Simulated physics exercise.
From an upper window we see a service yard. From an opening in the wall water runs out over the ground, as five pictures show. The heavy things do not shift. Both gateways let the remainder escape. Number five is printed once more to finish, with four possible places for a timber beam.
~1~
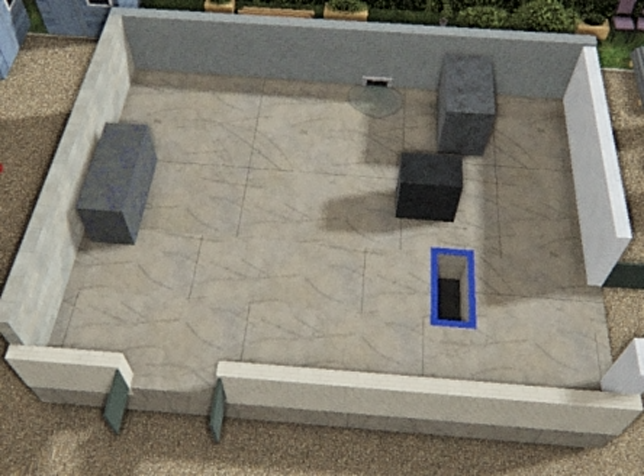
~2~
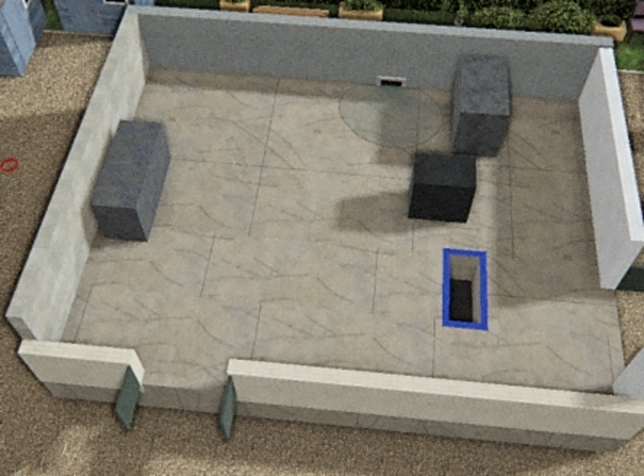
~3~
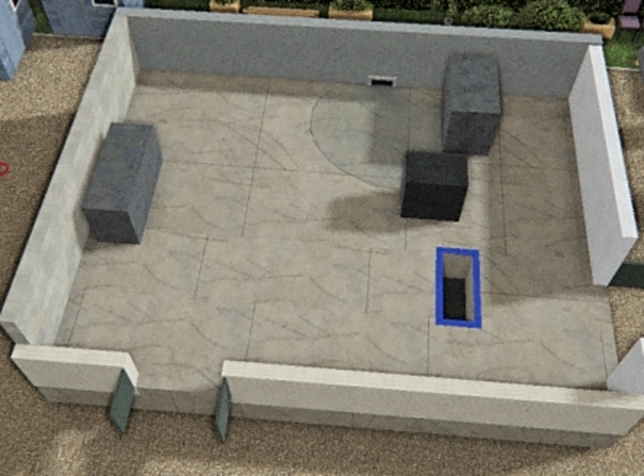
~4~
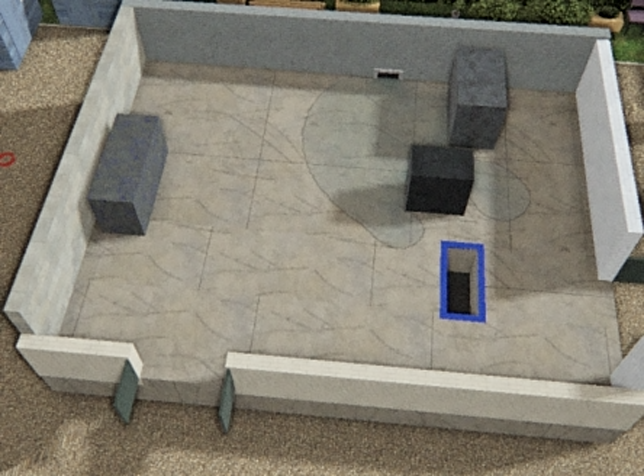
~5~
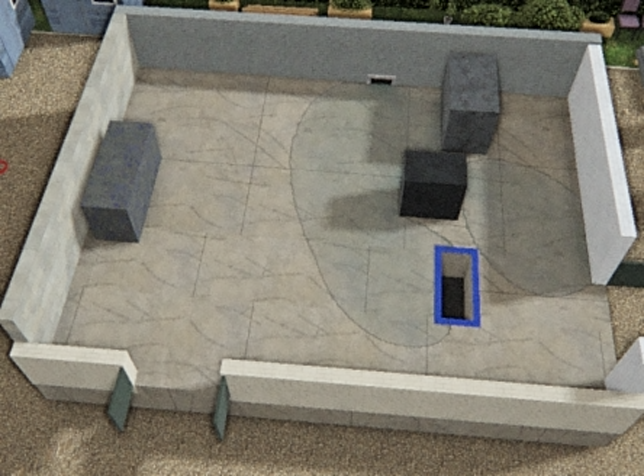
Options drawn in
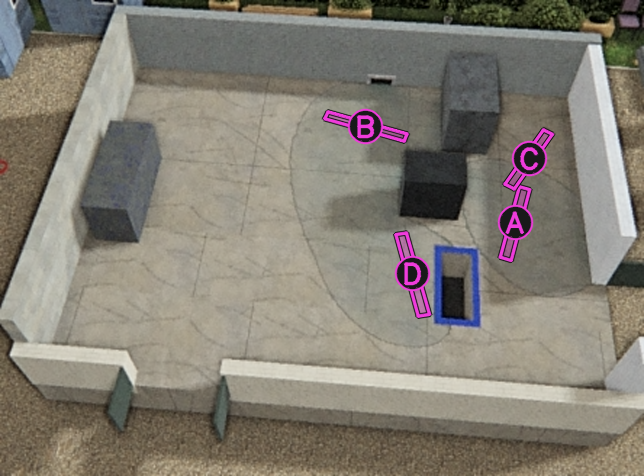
In a walled service yard seen from above, a small patch of water by the back wall spread steadily across the paving, passed around the dark blocks, and began entering the blue-edged drain pit.
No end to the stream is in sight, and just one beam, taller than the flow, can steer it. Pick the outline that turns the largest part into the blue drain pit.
Use position A.
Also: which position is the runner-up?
Position C.
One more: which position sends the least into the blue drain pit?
It is D.
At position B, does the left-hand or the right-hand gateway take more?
More leaves on the right.
On the marked copy, A from (505, 258) to (524, 188); B from (326, 115) to (405, 137); C from (509, 186) to (547, 132); D from (401, 233) to (423, 315).
With A, about 33 % of the stream runs into the blue drain pit, about 64 % out by the gates.
With B, about 12 % of the stream runs into the blue drain pit, about 80 % out by the gates.
With C, about 17 % of the stream runs into the blue drain pit, about 80 % out by the gates.
With D, about 7 % of the stream runs into the blue drain pit, about 89 % out by the gates.
